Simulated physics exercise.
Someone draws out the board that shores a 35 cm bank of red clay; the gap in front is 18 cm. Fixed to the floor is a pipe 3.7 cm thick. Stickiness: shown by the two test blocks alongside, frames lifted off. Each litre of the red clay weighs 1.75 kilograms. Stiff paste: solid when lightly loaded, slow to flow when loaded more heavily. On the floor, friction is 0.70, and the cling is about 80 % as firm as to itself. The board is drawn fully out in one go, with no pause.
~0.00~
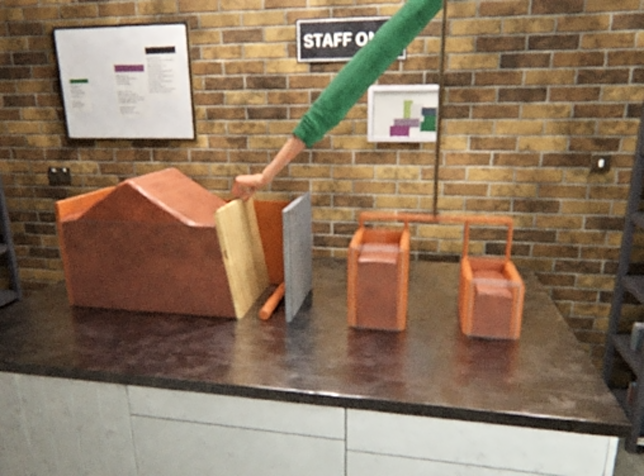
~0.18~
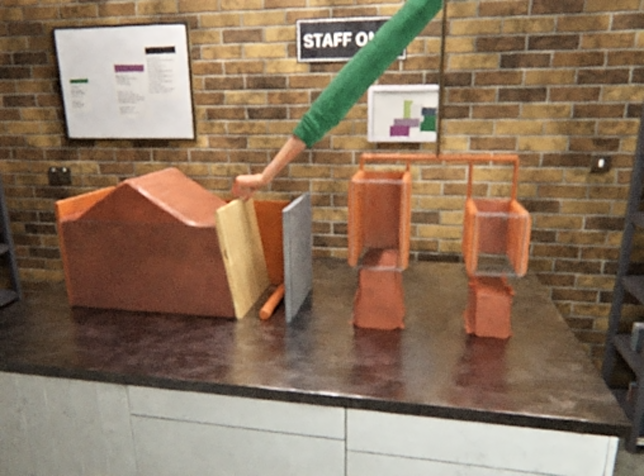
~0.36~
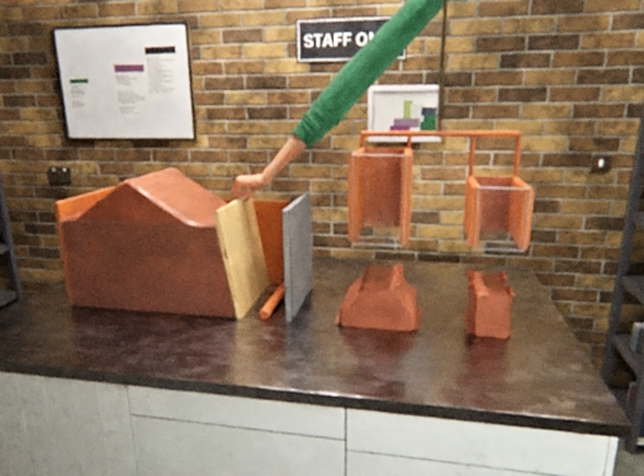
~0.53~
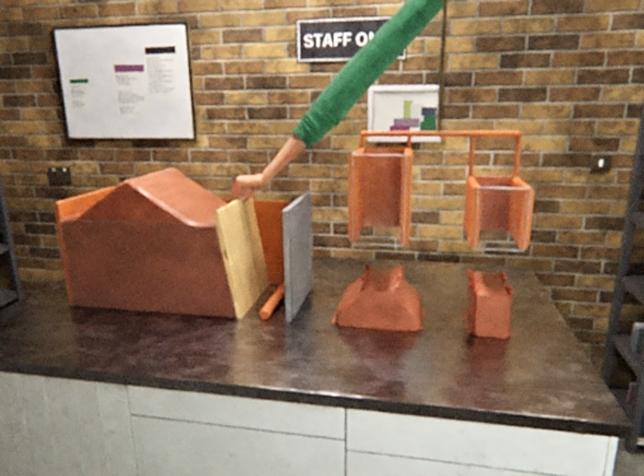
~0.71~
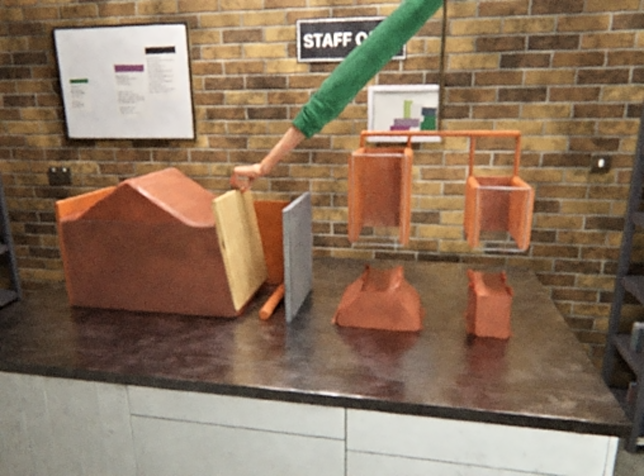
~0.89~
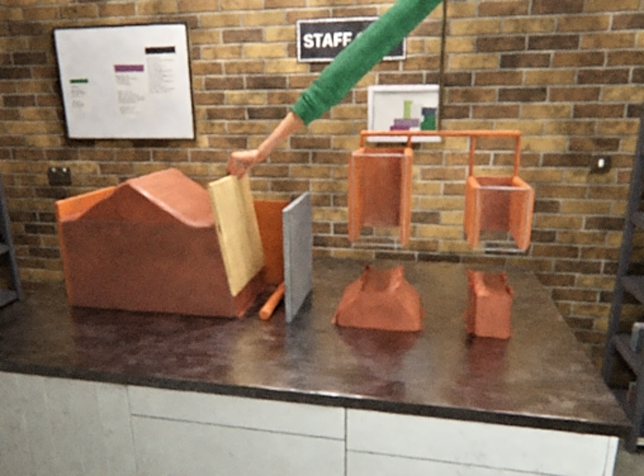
Orange casings rise off two clay blocks, the left slumps, then a hand raises a board.
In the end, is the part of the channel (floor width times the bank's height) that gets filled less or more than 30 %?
My estimate: Greater than 30 per cent.
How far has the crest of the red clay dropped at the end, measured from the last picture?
Around 10.5 centimetres, give or take.
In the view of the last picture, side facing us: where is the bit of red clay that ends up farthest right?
It lies at around (284, 298) in the last picture.
After 1.20 s, the fallen stuff reaches 17 % of the way across, with nothing on top of the pipe; the channel is 4 % full.
After 1.58 s, the fallen stuff reaches 73 % of the way across, with 9.3 cm on top of the pipe; the channel is 31 % full.
After 1.95 s, the fallen stuff reaches 97 % of the way across, with 15 cm on top of the pipe; the channel is 53 % full.
After 2.32 s, the fallen stuff reaches 97 % of the way across, with 15 cm on top of the pipe; the channel is 53 % full.
After 2.36 s, the fallen stuff reaches 97 % of the way across, with 15 cm on top of the pipe; the channel is 53 % full.
